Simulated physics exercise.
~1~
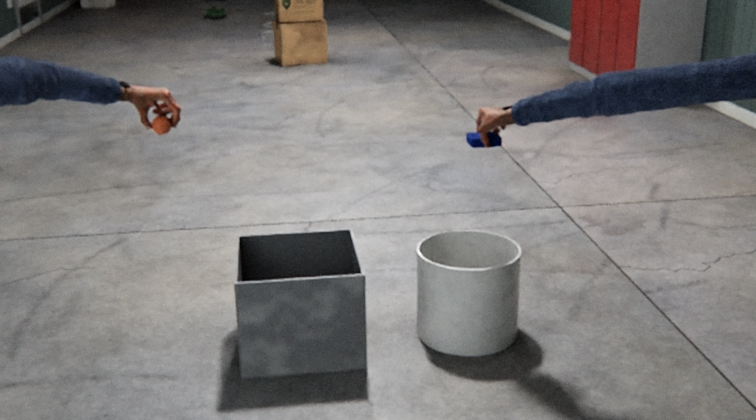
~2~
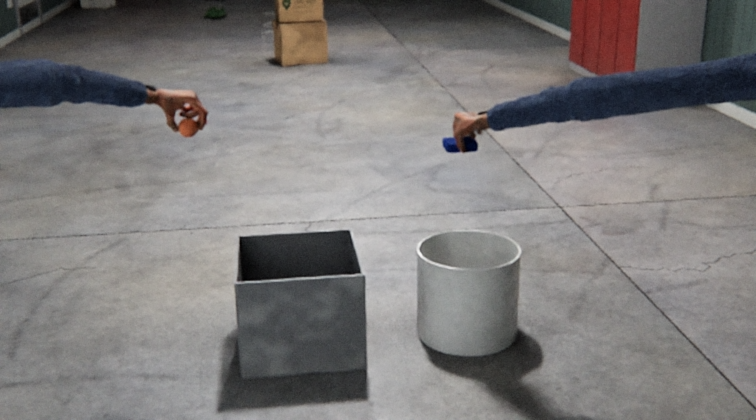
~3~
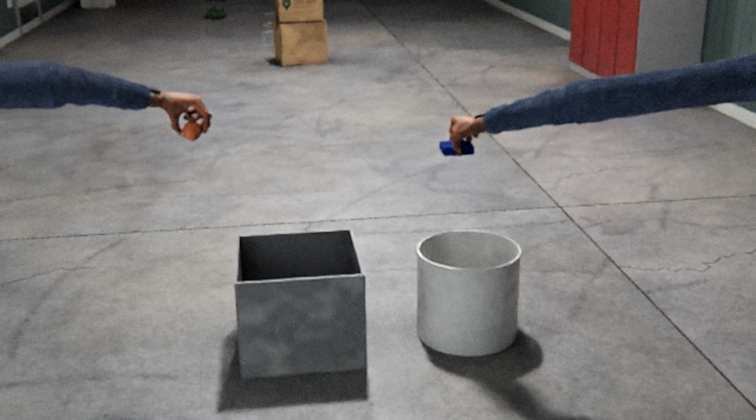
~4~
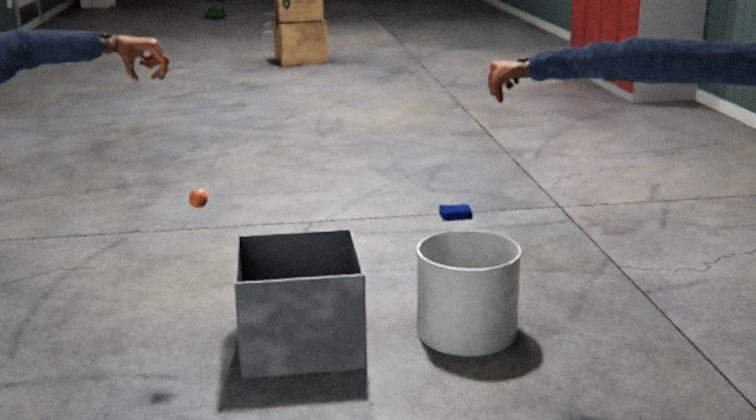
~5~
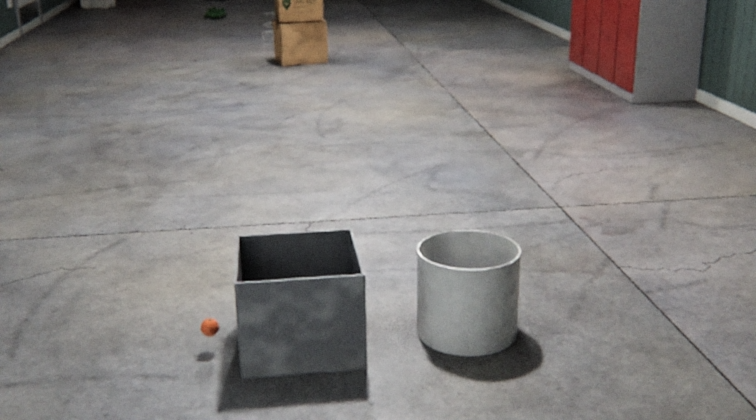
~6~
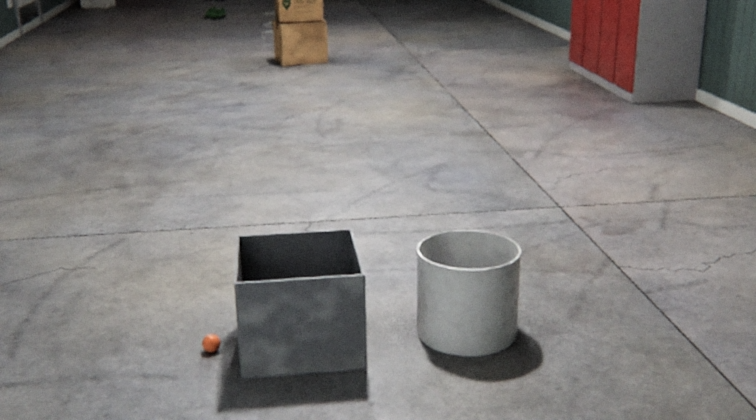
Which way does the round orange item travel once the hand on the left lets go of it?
It moves down, dropping past the left side of the square box to the floor.
